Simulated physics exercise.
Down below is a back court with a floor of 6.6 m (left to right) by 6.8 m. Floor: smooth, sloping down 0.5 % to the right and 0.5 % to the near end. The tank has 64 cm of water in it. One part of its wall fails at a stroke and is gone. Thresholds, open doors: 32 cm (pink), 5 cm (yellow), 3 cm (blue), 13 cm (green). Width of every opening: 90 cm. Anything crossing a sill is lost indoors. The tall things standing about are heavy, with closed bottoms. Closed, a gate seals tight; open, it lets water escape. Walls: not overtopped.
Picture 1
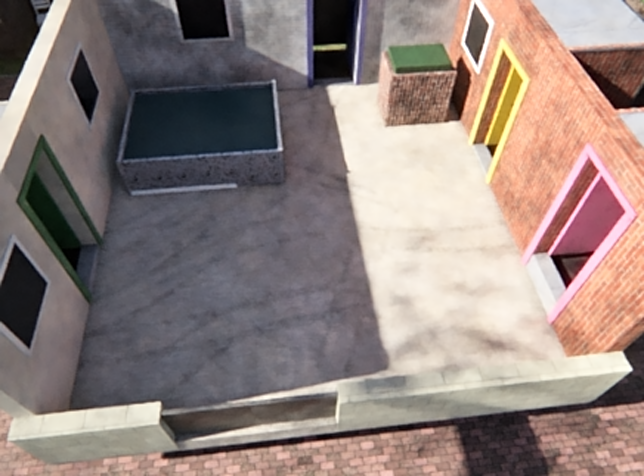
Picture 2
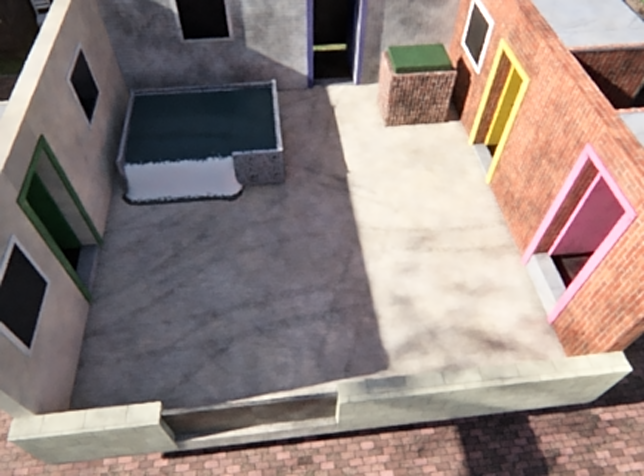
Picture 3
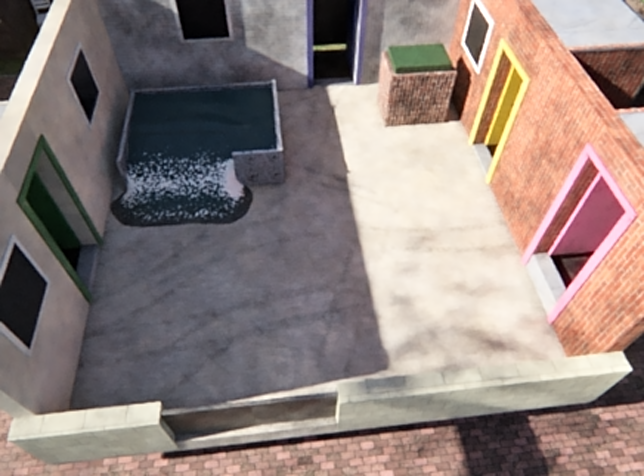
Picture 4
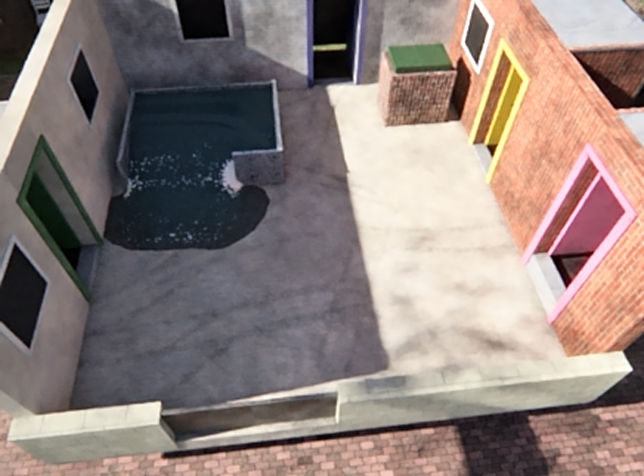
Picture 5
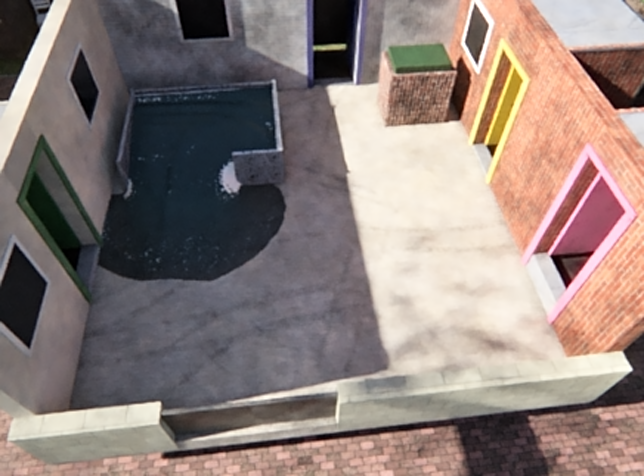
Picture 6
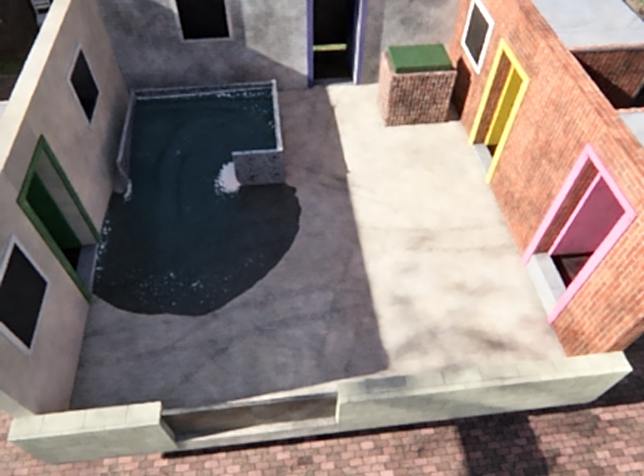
Dark water burst through the front wall of a raised tank in a walled courtyard, foaming at first, then spread in a widening pool across the shaded floor, reaching the green doorway on the left.
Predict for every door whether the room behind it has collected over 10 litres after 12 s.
My prediction: The pink door holds the inflow within the limit; the yellow door lets the inflow top the limit; the blue door lets the inflow top the limit; the green door lets the inflow top the limit.
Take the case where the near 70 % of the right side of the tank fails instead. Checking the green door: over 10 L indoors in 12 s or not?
Well, at green it would be too little.
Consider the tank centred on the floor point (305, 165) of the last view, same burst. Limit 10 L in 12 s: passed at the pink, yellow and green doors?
Lab note: Vs limit, pink door limit held; yellow door limit broken; green door limit held.
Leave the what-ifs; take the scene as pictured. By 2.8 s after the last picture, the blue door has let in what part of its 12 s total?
Estimate: Around 0 per cent.
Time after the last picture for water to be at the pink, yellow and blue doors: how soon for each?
Pink: 3.0 s; yellow: 4.5 s; blue: 7.0 s.
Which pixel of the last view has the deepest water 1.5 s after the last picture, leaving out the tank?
Look around (83, 418).
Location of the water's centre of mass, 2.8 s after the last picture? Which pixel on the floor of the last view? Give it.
Around (217, 266).
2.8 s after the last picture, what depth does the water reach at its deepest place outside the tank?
Up to near 31 cm.
Then, 0.7 s after the last picture water covers 35 % of the floor and is deepest (32 cm) near (155, 194); pink door not reached, yellow door not reached, blue door not reached, green door 17 cm at the sill, 0 L in.
Then, 1.5 s after the last picture water covers 35 % of the floor and is deepest (49 cm) near (83, 418); pink door not reached, yellow door not reached, blue door not reached, green door 20 cm at the sill, 18 L in.
Then, 2.8 s after the last picture water covers 45 % of the floor and is deepest (31 cm) near (65, 434); pink door not reached, yellow door not reached, blue door not reached, green door 14 cm at the sill, 34 L in.
Then, 6.3 s after the last picture water covers 75 % of the floor and is deepest (22 cm) near (543, 381); pink door 18 cm at the sill, 0 L in, yellow door 8 cm at the sill, 10 L in, blue door not reached, green door 10 cm at the sill, 36 L in.
Then, 11.3 s after the last picture water covers 100 % of the floor and is deepest (15 cm) near (148, 104); pink door 11 cm at the sill, 0 L in, yellow door 12 cm at the sill, 58 L in, blue door 8 cm at the sill, 24 L in, green door 4 cm at the sill, 37 L in.
